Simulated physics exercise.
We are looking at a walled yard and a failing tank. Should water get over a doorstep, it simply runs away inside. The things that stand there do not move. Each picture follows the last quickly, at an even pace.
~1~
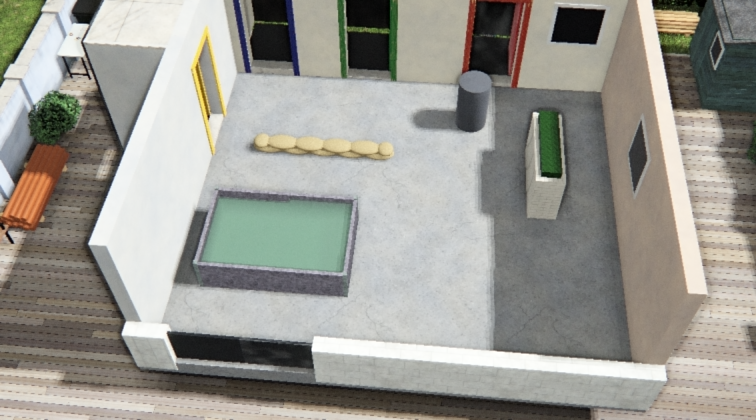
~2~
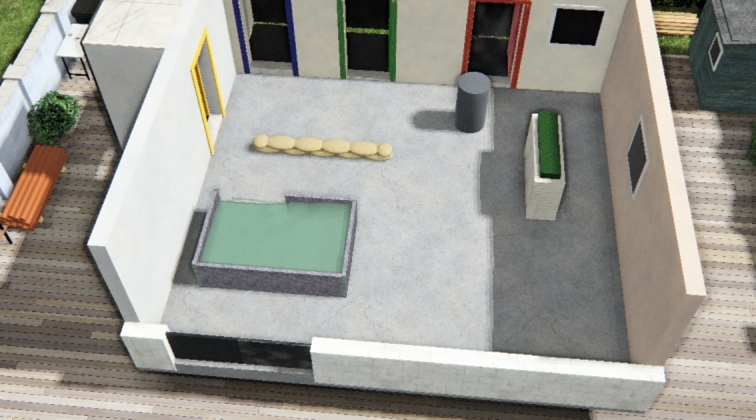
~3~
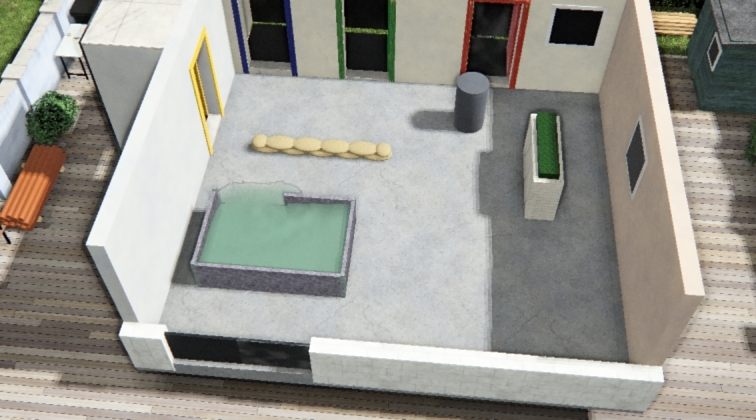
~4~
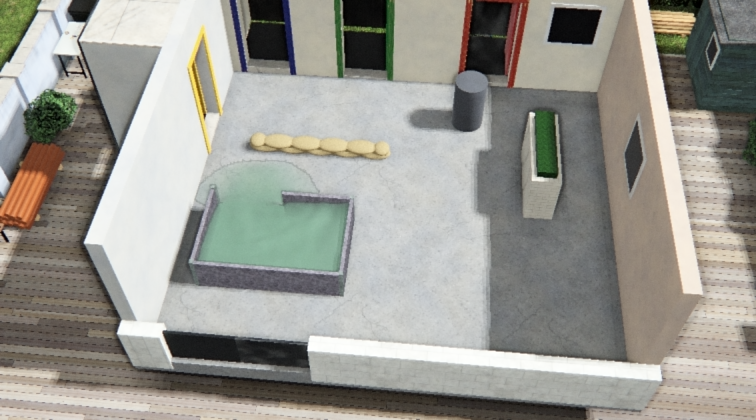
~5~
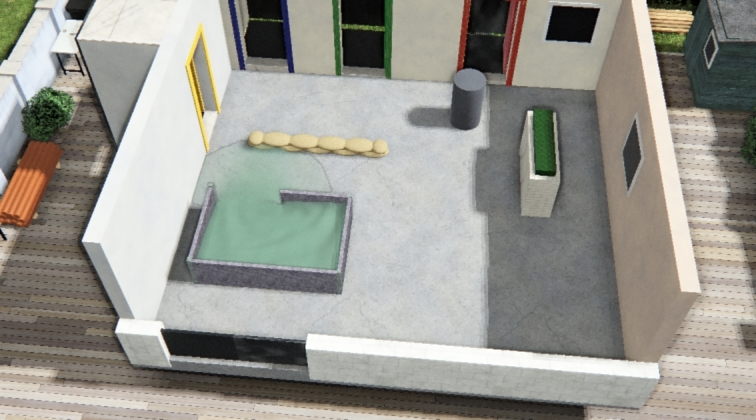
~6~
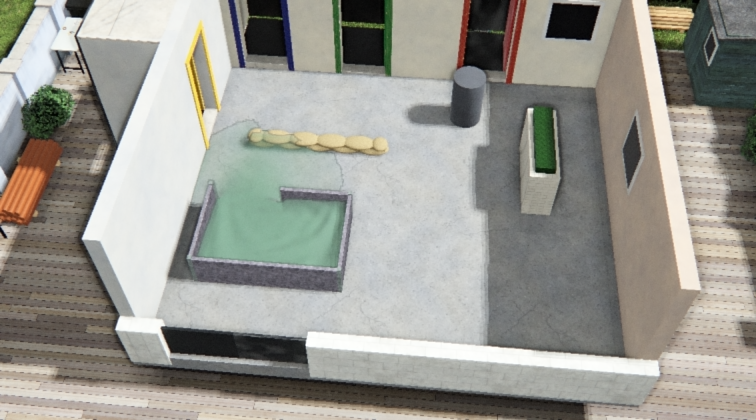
Green water sat still in a dark-walled tank in a walled yard, then poured through a gap in the far side and spread in a thin, widening sheet across the floor to the row of sandbags.
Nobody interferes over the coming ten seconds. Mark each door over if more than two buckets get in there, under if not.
Yellow door - over; red door - under; green door - under; blue door - over.
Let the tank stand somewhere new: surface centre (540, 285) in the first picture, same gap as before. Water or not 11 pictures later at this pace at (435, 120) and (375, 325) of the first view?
Point 1: Soaked through; point 2: Not wet.
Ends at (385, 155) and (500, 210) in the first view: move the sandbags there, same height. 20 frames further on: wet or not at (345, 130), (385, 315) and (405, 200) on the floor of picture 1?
First spot inundated, second spared, third spared.
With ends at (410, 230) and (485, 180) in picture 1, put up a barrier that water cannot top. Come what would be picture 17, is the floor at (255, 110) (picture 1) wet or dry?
I'd say it ends up swamped.
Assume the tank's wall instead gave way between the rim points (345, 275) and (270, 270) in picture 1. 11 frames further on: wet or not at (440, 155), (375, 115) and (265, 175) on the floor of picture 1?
The first spot is spared, the second spared and the third spared.
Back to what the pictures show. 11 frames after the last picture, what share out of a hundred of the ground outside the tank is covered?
Around 25 percent, give or take.
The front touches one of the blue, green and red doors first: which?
Call: The one in blue.
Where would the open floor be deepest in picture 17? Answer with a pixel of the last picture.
I'd point to (231, 71).
A moment on, water covers 15 % of the floor; the yellow door under two buckets in, the red door not reached, the green door not reached, the blue door not reached.
Next, water covers 25 % of the floor; the yellow door over two buckets in, the red door not reached, the green door not reached, the blue door under two buckets in.
Then, water covers 40 % of the floor; the yellow door far over two buckets in, the red door not reached, the green door wet at the sill, nothing in, the blue door over two buckets in.
Later, water covers 70 % of the floor; the yellow door far over two buckets in, the red door wet at the sill, nothing in, the green door wet at the sill, nothing in, the blue door far over two buckets in.
In the end, water covers 90 % of the floor; the yellow door far over two buckets in, the red door wet at the sill, nothing in, the green door wet at the sill, nothing in, the blue door far over two buckets in.
